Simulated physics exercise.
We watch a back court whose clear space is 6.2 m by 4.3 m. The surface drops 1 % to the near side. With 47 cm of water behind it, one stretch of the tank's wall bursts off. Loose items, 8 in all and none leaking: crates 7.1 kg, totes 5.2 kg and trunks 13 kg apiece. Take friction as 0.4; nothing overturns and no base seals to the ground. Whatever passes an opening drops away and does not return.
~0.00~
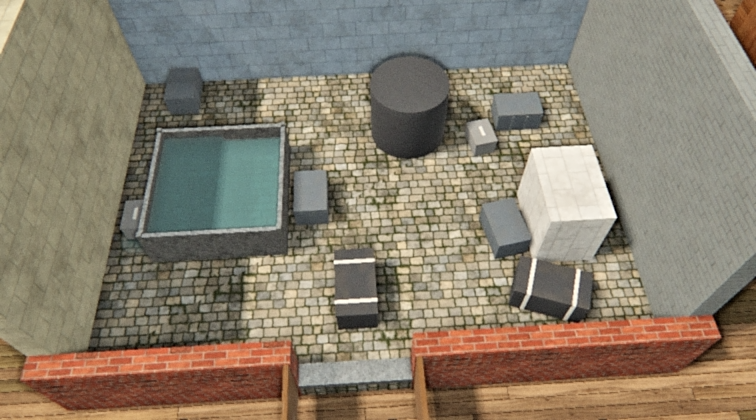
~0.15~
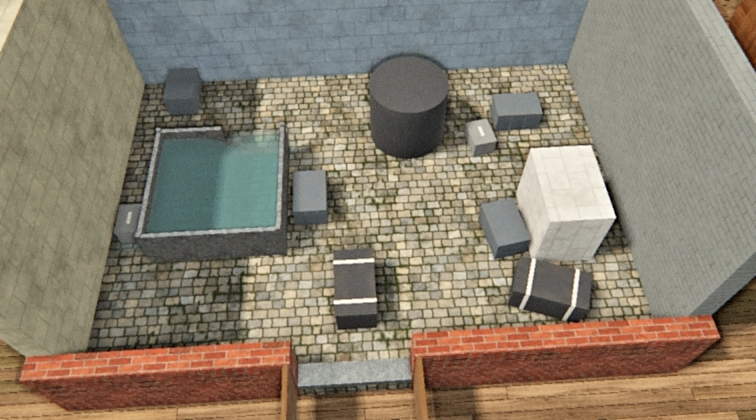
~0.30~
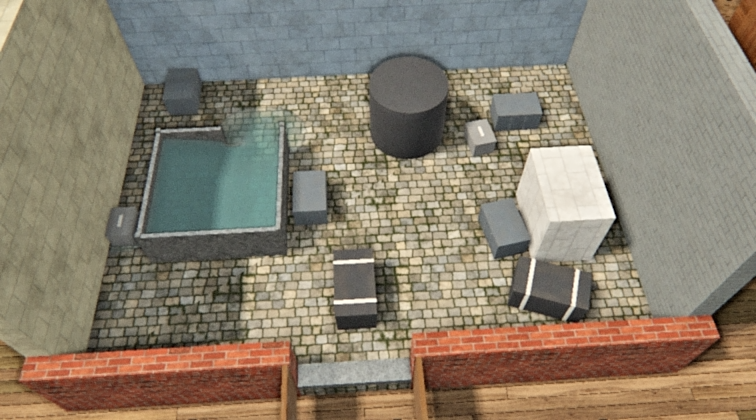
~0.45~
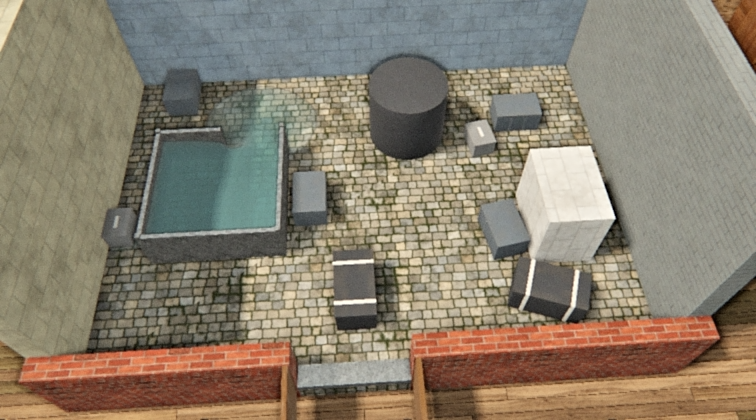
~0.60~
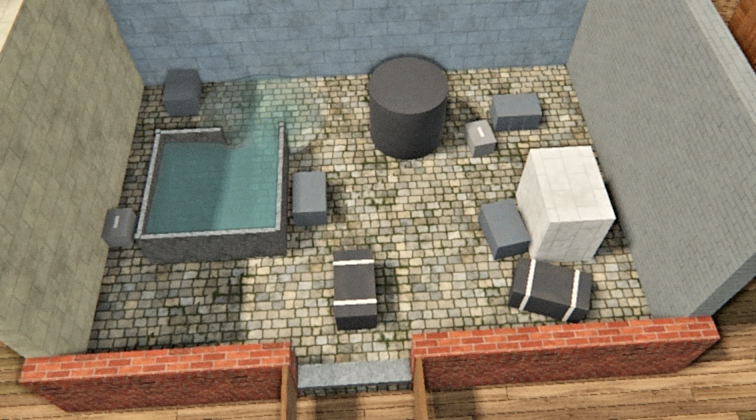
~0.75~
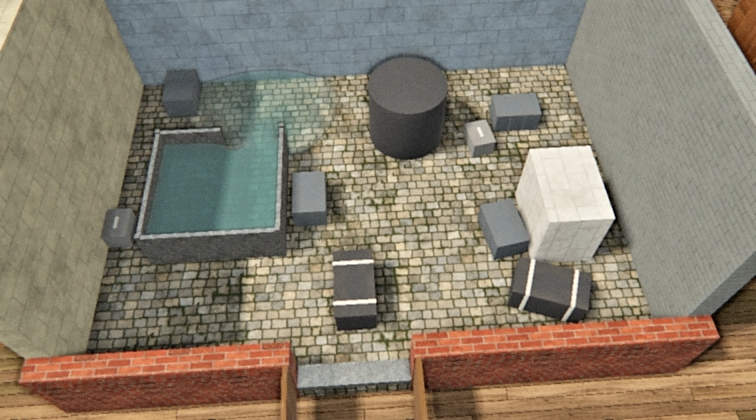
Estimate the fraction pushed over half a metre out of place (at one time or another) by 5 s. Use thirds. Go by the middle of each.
Share: One to two thirds.
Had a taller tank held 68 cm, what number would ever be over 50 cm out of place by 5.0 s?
In that case 3 of them.
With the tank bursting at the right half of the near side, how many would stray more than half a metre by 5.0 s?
In that case 1 of them.
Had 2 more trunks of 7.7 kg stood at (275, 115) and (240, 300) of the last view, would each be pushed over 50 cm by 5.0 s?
In turn: Past it, less.
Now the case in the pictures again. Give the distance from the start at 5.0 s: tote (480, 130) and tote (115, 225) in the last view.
In turn: 0 cm, 150 cm.
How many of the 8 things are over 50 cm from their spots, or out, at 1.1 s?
I count 0.
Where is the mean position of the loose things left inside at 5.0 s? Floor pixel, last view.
At about (380, 226).
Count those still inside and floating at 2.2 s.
At that moment 0.
After 1.1 s 0 of 8 are over 50 cm from their spots; 0 afloat.
After 2.2 s 1 of 8 are over 50 cm from their spots; 0 afloat.
After 3.5 s 2 of 8 are over 50 cm from their spots; 1 afloat.
After 5.0 s 3 of 8 are over 50 cm from their spots, and 3 have been at some point; 3 afloat.
